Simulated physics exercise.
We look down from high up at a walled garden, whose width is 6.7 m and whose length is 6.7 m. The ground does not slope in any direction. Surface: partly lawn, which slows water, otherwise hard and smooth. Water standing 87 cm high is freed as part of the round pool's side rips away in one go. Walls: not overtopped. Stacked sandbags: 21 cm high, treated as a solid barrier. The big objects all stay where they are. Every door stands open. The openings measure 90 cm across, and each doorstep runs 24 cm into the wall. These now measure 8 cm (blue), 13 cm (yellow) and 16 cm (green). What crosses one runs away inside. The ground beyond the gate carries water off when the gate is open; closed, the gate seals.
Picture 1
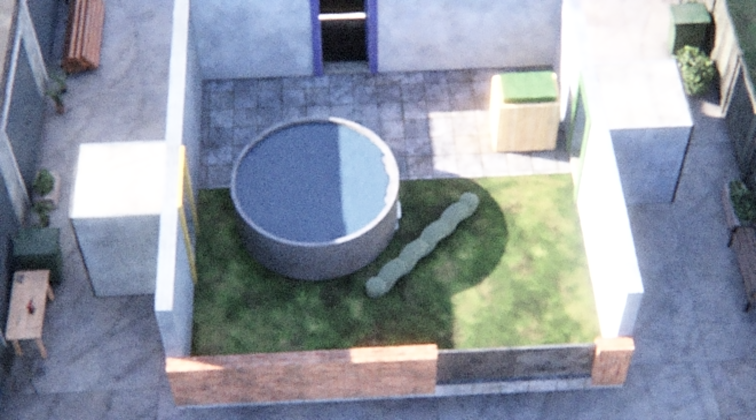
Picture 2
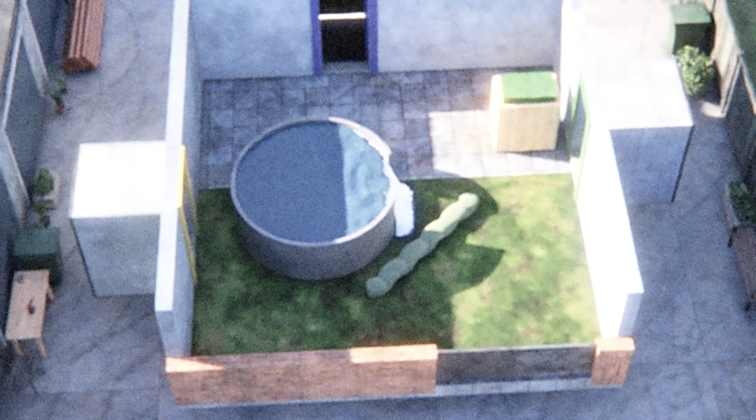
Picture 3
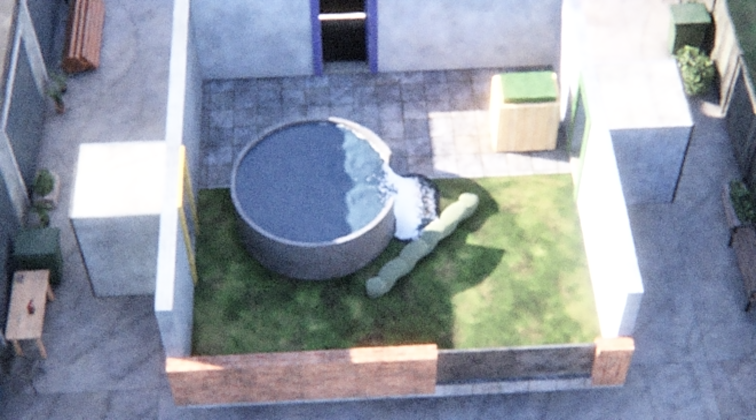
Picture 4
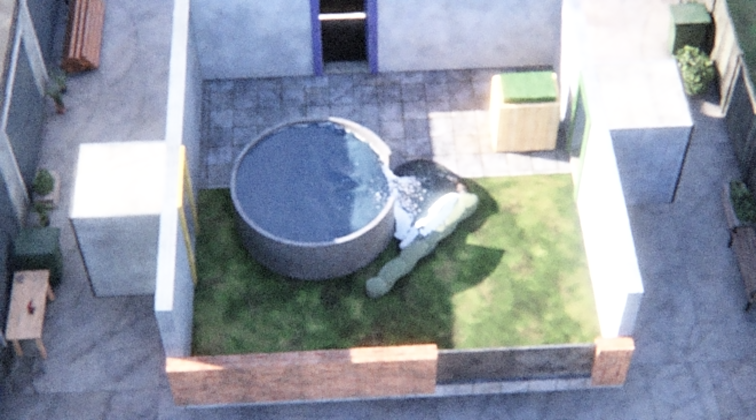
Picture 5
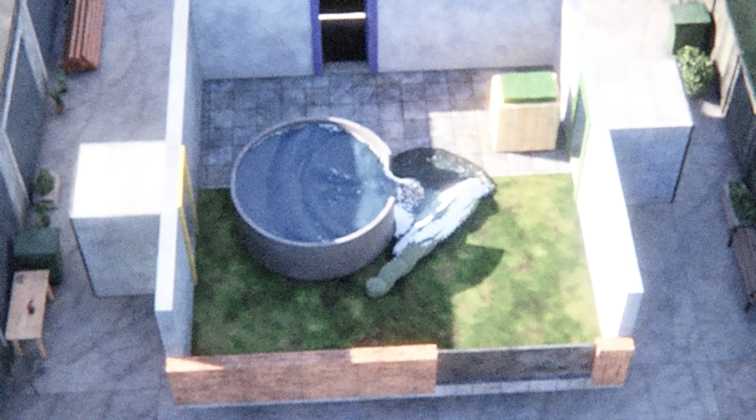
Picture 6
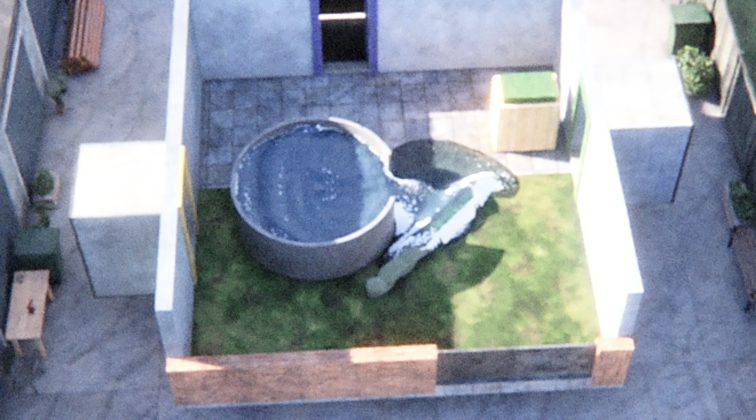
The clip opens on a round pool standing full and still in a walled garden, a row of sandbags beside it. Its right side tears open and water gushes out, foaming against the sandbags. The water spreads right over the grass and along the bags while the pool's surface ripples and churns.
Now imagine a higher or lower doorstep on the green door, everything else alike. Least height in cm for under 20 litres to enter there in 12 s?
Roughly 39 cm.
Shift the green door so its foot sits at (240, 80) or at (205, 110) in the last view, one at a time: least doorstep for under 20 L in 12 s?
Minimums: About 12.5 cm and 14.0 cm.
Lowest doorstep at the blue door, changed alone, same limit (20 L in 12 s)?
Blue would need about 5.5 cm on its own.
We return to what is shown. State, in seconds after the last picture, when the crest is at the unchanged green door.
Peak time: About 1.6 s.
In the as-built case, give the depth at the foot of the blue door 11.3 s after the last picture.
Some 8.0 cm.
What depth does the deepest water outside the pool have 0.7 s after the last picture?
54 cm.
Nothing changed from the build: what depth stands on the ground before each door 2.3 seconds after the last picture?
In cm: Blue 4, yellow 0, green 27.
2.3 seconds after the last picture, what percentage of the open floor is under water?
About 55 per cent.
Then, 0.7 s after the last picture water covers 25 % of the floor, deepest (54 cm) near (435, 220); 25 cm at the green door, 7 litres in over its 16 cm doorstep.
Then, 2.3 s after the last picture water covers 55 % of the floor, deepest (40 cm) near (426, 229); 27 cm at the green door, 186 litres in over its 16 cm doorstep.
Then, 11.3 s after the last picture water covers 95 % of the floor, deepest (16 cm) near (192, 346); 11 cm at the green door, 280 litres in over its 16 cm doorstep.
At the green door as built, the water peaked near 35 cm, 1.5 s after the last picture.
Run again over the same 12 s with other heights there, 38 litres in over 34.5 cm, 1 litre over 47 cm. The limit of 20 litres is kept from about 39 cm up.
